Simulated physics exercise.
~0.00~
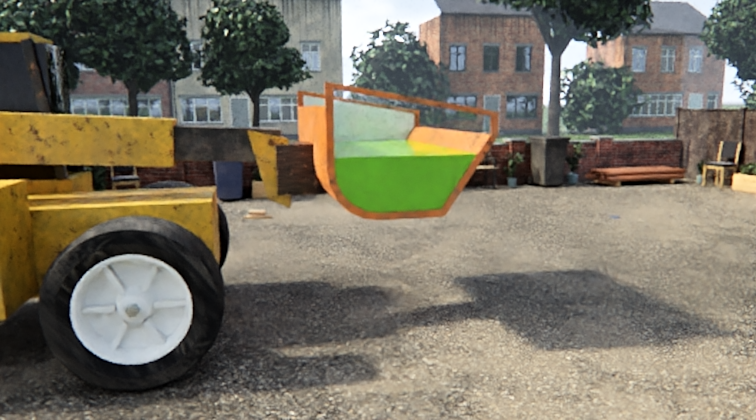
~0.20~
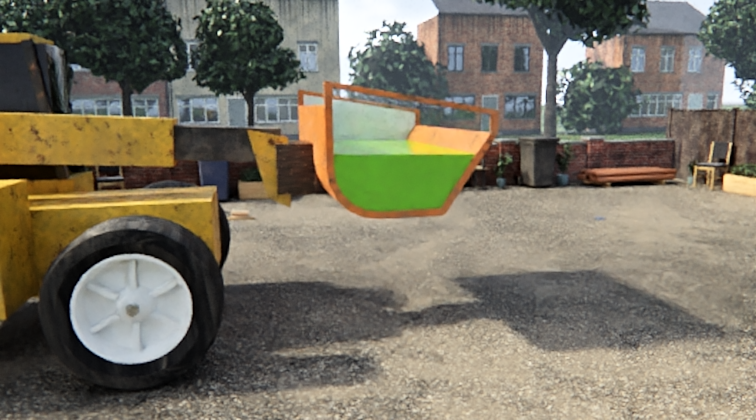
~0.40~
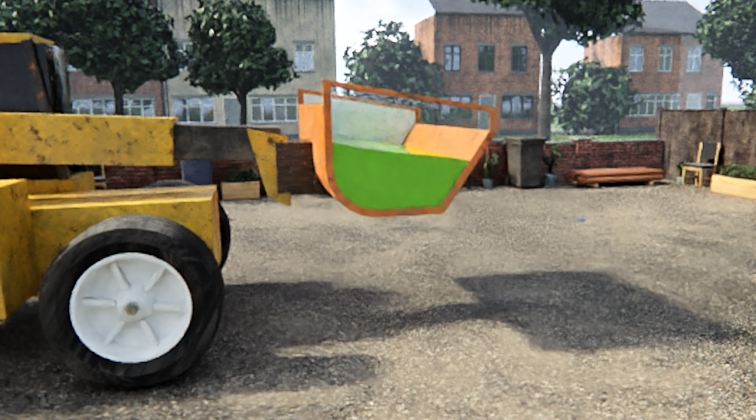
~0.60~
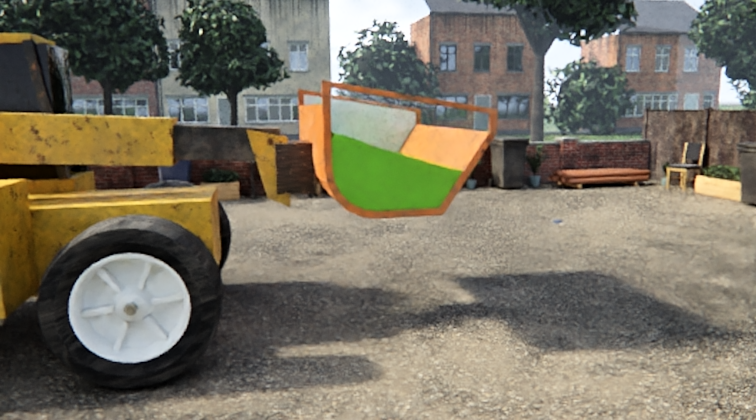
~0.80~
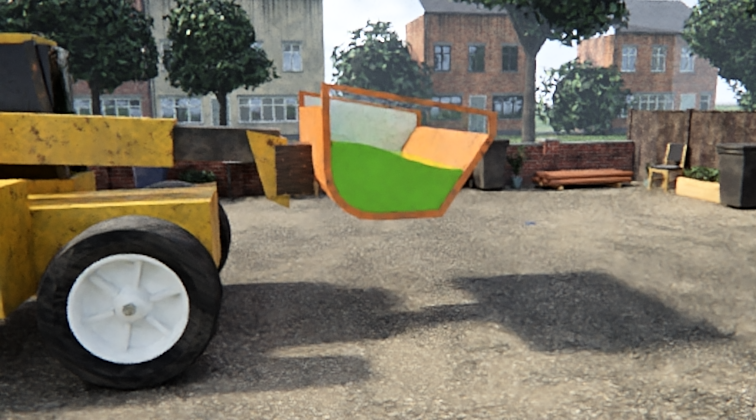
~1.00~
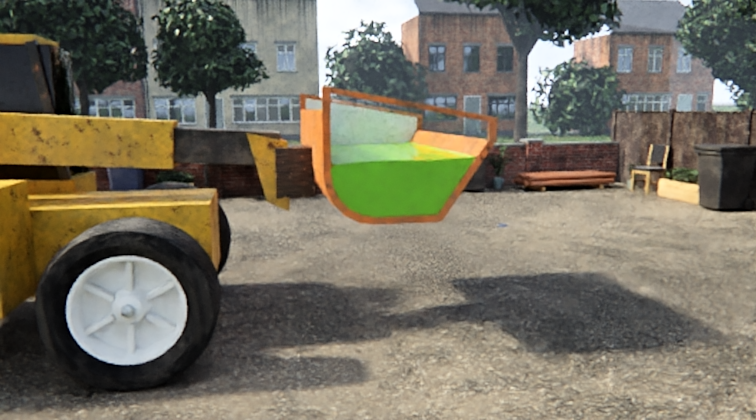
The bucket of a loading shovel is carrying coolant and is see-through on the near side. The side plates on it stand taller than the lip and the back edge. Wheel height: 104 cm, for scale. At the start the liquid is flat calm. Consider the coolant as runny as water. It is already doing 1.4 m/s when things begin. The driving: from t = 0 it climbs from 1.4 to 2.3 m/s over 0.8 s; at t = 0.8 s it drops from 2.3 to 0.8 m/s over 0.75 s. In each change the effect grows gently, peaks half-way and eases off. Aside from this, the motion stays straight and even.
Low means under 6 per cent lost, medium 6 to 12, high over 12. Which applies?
High applies.
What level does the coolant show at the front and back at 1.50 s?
Front level 40 cm, back level 12 cm.
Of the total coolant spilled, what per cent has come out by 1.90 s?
Around 80 percent of it.
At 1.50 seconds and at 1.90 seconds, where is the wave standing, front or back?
Heap position: Fore end, then aft end.
Then, 1.50 s in, the surface stands 41 cm on the front, 12 cm on the back; the loss stands at 15 per cent, over the front.
Then, 1.90 s in, the surface stands 29 cm on the front, 36 cm on the back; the loss stands at 18 per cent, over the front.
Then, 2.35 s in, the surface stands 16 cm on the front, 43 cm on the back; the loss stands at 18 per cent, over the front.
Then, 4.43 s in, the loss stands at 24 per cent, over the front, 126 of 530 litres.
